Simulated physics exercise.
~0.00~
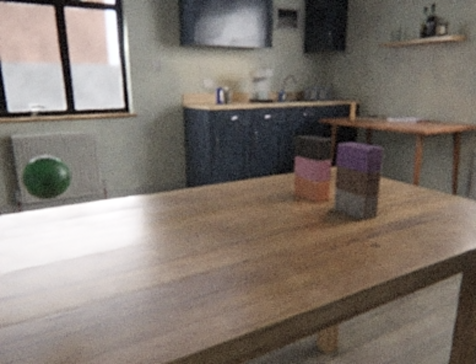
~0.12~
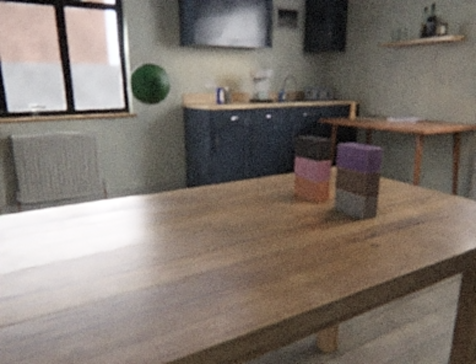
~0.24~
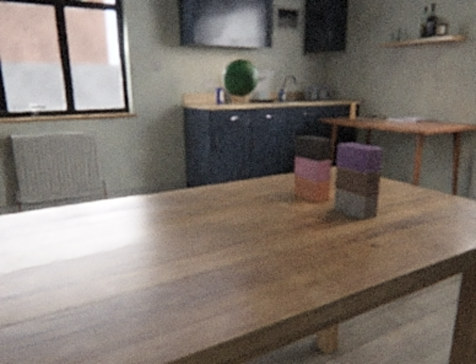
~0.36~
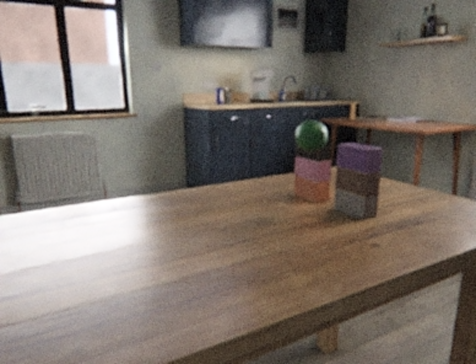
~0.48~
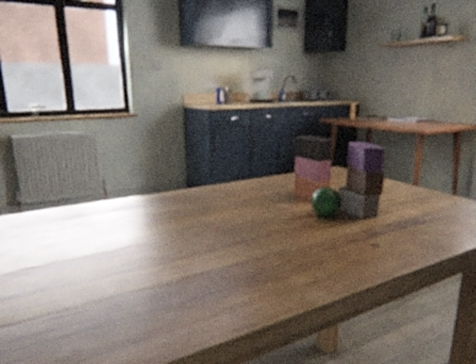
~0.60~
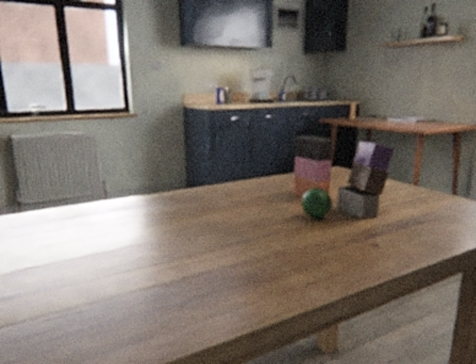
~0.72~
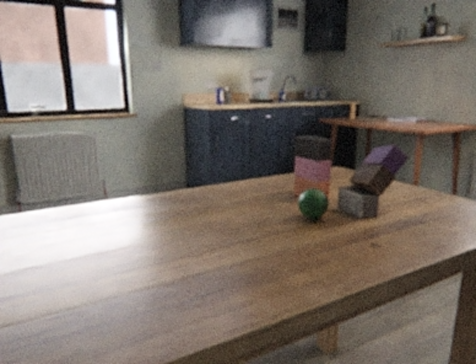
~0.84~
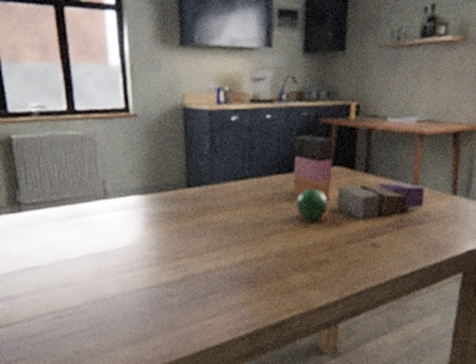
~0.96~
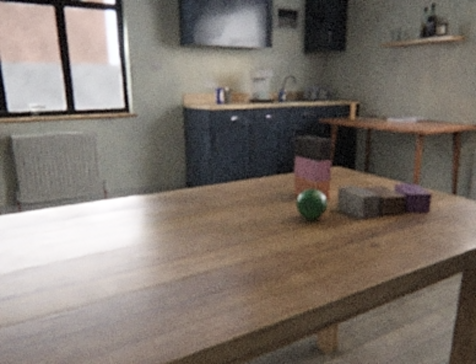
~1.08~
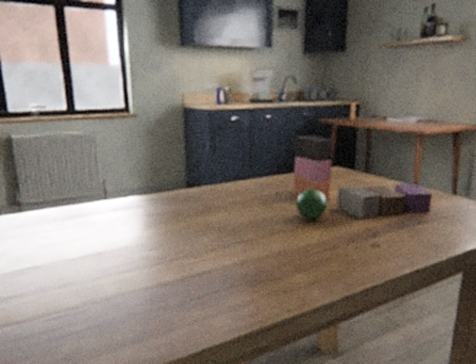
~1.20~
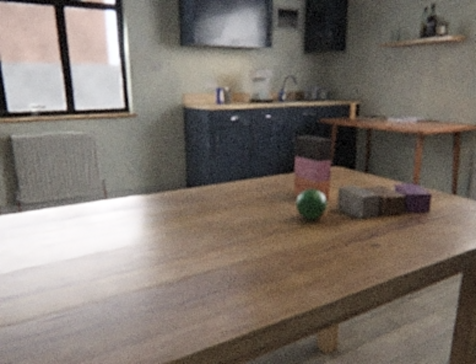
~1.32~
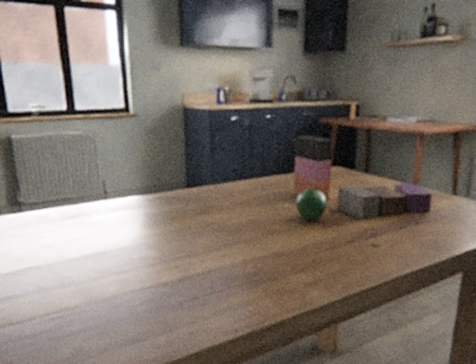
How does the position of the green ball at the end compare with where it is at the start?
At the start the green ball is in the air at the left of the view, near the radiator under the window. By the end it is resting on the table at the right, in front of the stack that is still standing.
